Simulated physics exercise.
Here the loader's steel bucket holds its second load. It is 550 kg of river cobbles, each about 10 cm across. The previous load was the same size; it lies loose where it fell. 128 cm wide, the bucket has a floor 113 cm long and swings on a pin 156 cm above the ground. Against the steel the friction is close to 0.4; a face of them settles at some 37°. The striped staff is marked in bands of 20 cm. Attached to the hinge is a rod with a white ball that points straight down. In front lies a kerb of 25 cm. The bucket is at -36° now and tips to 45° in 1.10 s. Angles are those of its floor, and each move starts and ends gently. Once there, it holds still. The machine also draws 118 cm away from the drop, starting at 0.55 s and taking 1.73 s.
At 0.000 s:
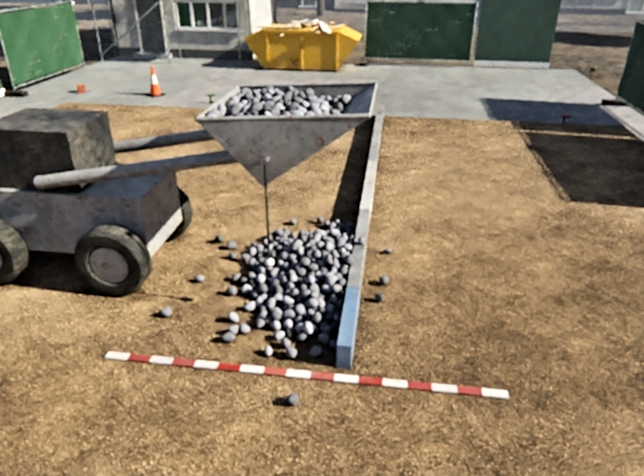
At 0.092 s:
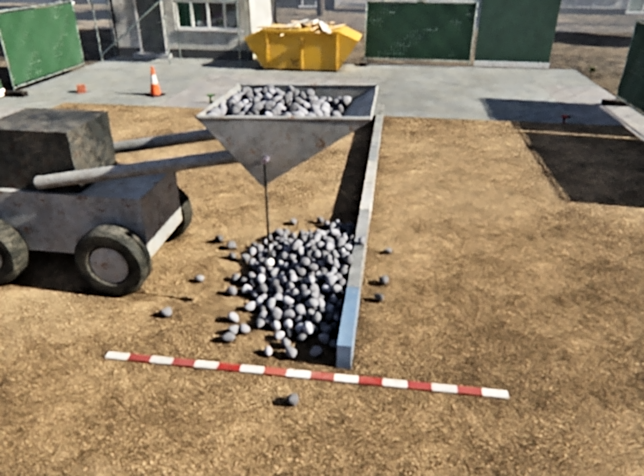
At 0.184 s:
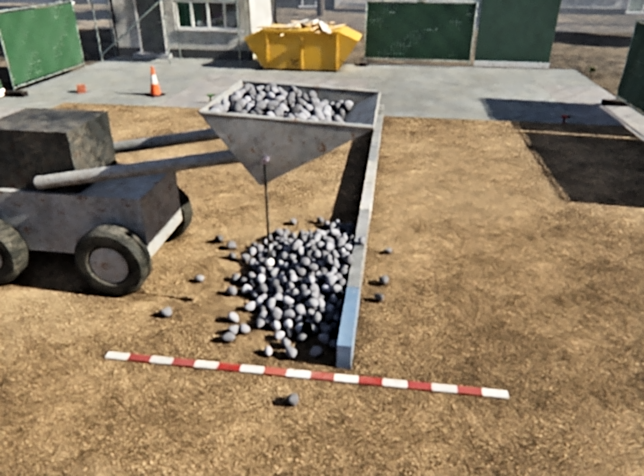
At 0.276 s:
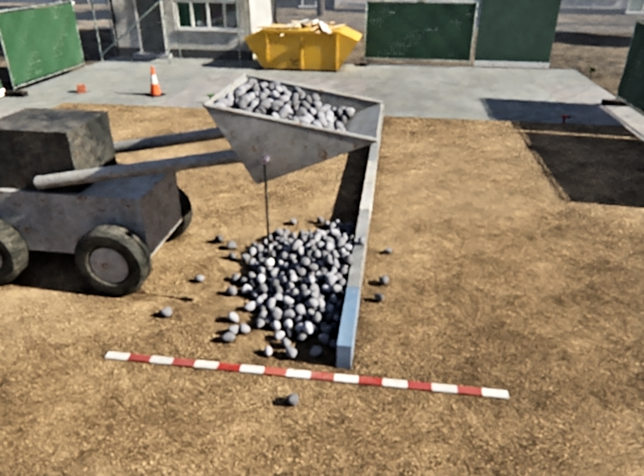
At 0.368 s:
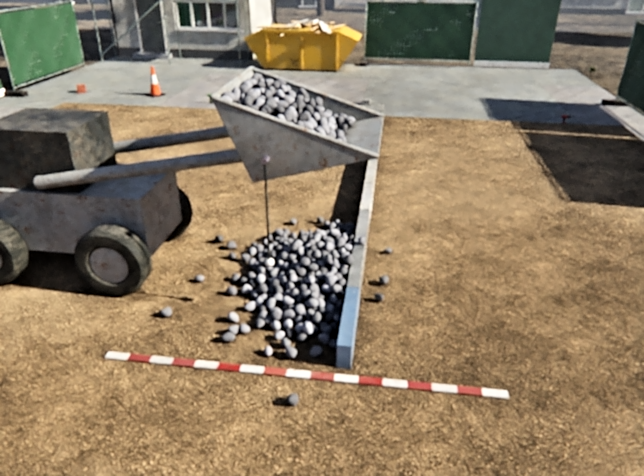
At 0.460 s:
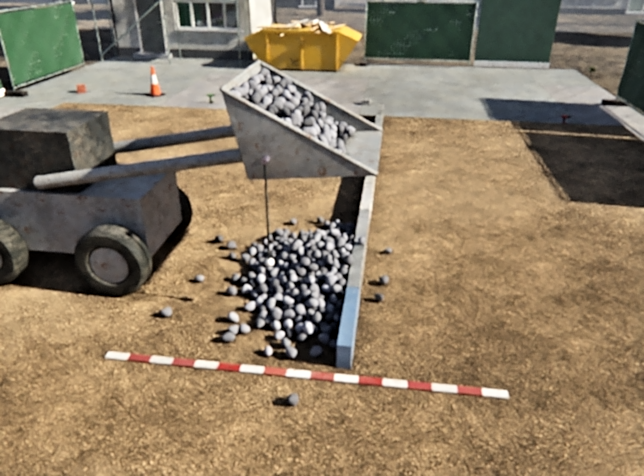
Loader bucket full of grey cobbles slowly tilting down to the right above a loose heap of stones beside a low kerb.
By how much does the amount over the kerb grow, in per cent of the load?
About 23 per cent.
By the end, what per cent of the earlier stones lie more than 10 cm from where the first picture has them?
The answer is about 15 per cent.
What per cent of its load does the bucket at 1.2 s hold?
Around 30 in a hundred.
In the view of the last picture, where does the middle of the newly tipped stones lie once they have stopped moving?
Roughly pixel (330, 262) in the last view.
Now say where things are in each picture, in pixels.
The first frame shows lip at (370, 116), floor tilted -36°, highest stones at (275, 96). The earlier load is highest near (332, 249), 30 cm above ground level, 99 % on this side of the kerb, 1 % over the kerb.
The second frame shows lip at (371, 119), floor tilted -34°, highest stones at (267, 97); the stones move at 0.2 m/s on average.
In the third frame, the bucket is at -30°, its lip at (374, 128); the top of the load is at (257, 93); the stones move at 0.3 m/s on average.
In the fourth frame, the bucket is at -23°, its lip at (377, 141); the top of the load is at (252, 88); the stones move at 0.4 m/s on average.
In the fifth frame, the bucket is at -15°, its lip at (378, 157); the top of the load is at (256, 83); the stones move at 0.5 m/s on average.
The sixth frame shows lip at (377, 175), floor tilted -5°, highest stones at (263, 79); the stones move at 0.5 m/s on average.
After 0.8 s the floor is at 32°; in per cent of one load, 100 in the bucket, 99 on this side of the kerb, 1 over the kerb; the foremost stones are at (364, 260).
After 1.2 s the floor is at 45°; in per cent of one load, 32 in the bucket, 163 on this side of the kerb, 4 over the kerb; the foremost stones are at (382, 264).
After 2.7 s the floor is at 45°; in per cent of one load, 0 in the bucket, 176 on this side of the kerb, 23 over the kerb; the foremost stones are at (532, 296).
After 5.6 s the floor is at 45°; in per cent of one load, 0 in the bucket, 176 on this side of the kerb, 23 over the kerb; the foremost stones are at (533, 296). Net gain over the kerb, 23.
